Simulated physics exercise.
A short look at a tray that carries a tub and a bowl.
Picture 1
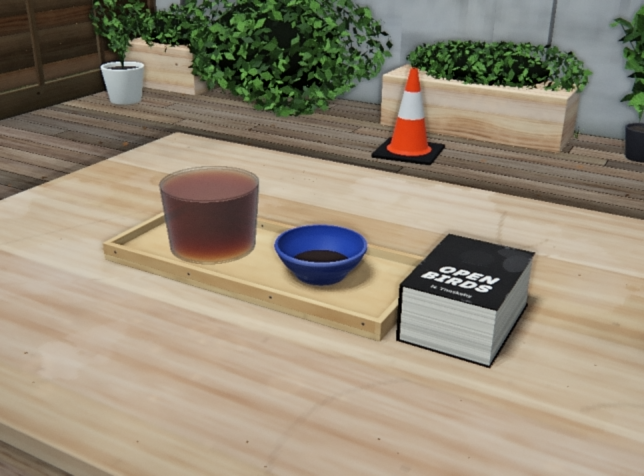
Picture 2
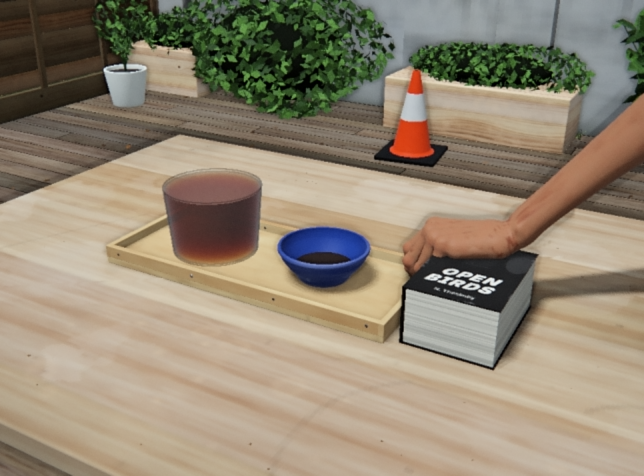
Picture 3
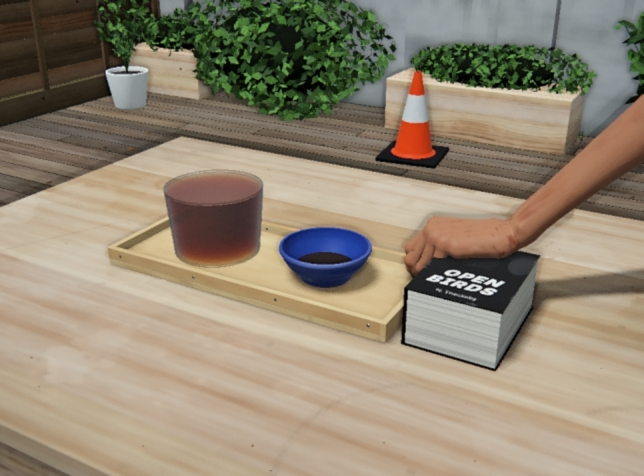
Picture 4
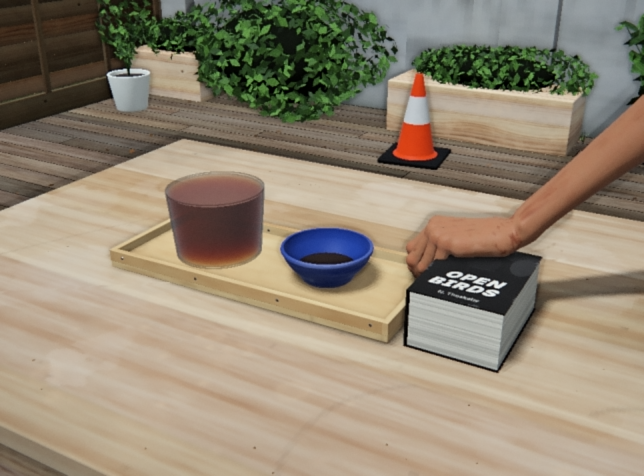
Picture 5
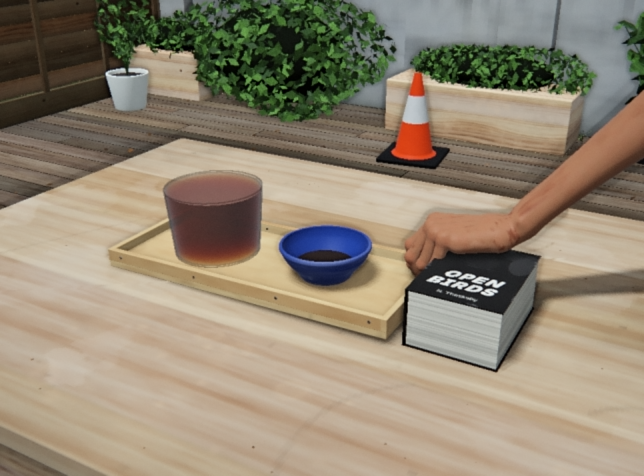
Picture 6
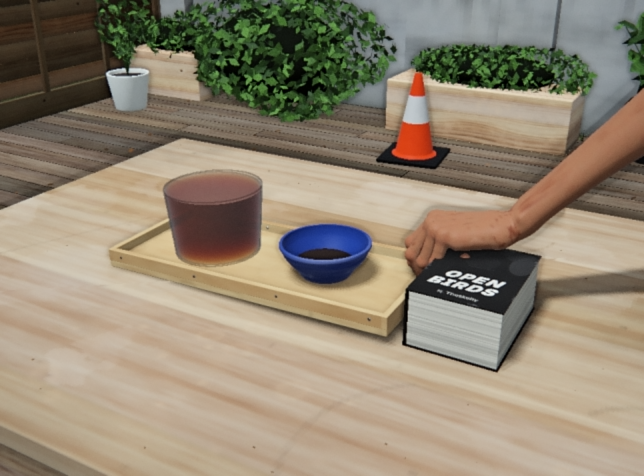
A hand reached in from the right and took hold of the end of a wooden tray beside a thick book, while the tub and blue bowl on it barely moved.
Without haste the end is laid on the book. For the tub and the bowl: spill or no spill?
The tub loses some and the bowl holds.
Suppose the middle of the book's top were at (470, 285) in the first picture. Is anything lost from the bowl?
Verdict: Is safe.
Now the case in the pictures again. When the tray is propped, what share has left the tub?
I make it 12 per cent.
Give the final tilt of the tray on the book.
Near 11 degrees.
A moment on, the tray slopes by about 6°; tub, a puddle lies under it; bowl, all is still inside.
Further on, the tray slopes by about 13°; tub, a puddle lies under it; bowl, all is still inside.
When it is over, the tray slopes by about 11°, resting on the book; tub, a puddle lies under it; bowl, all is still inside.
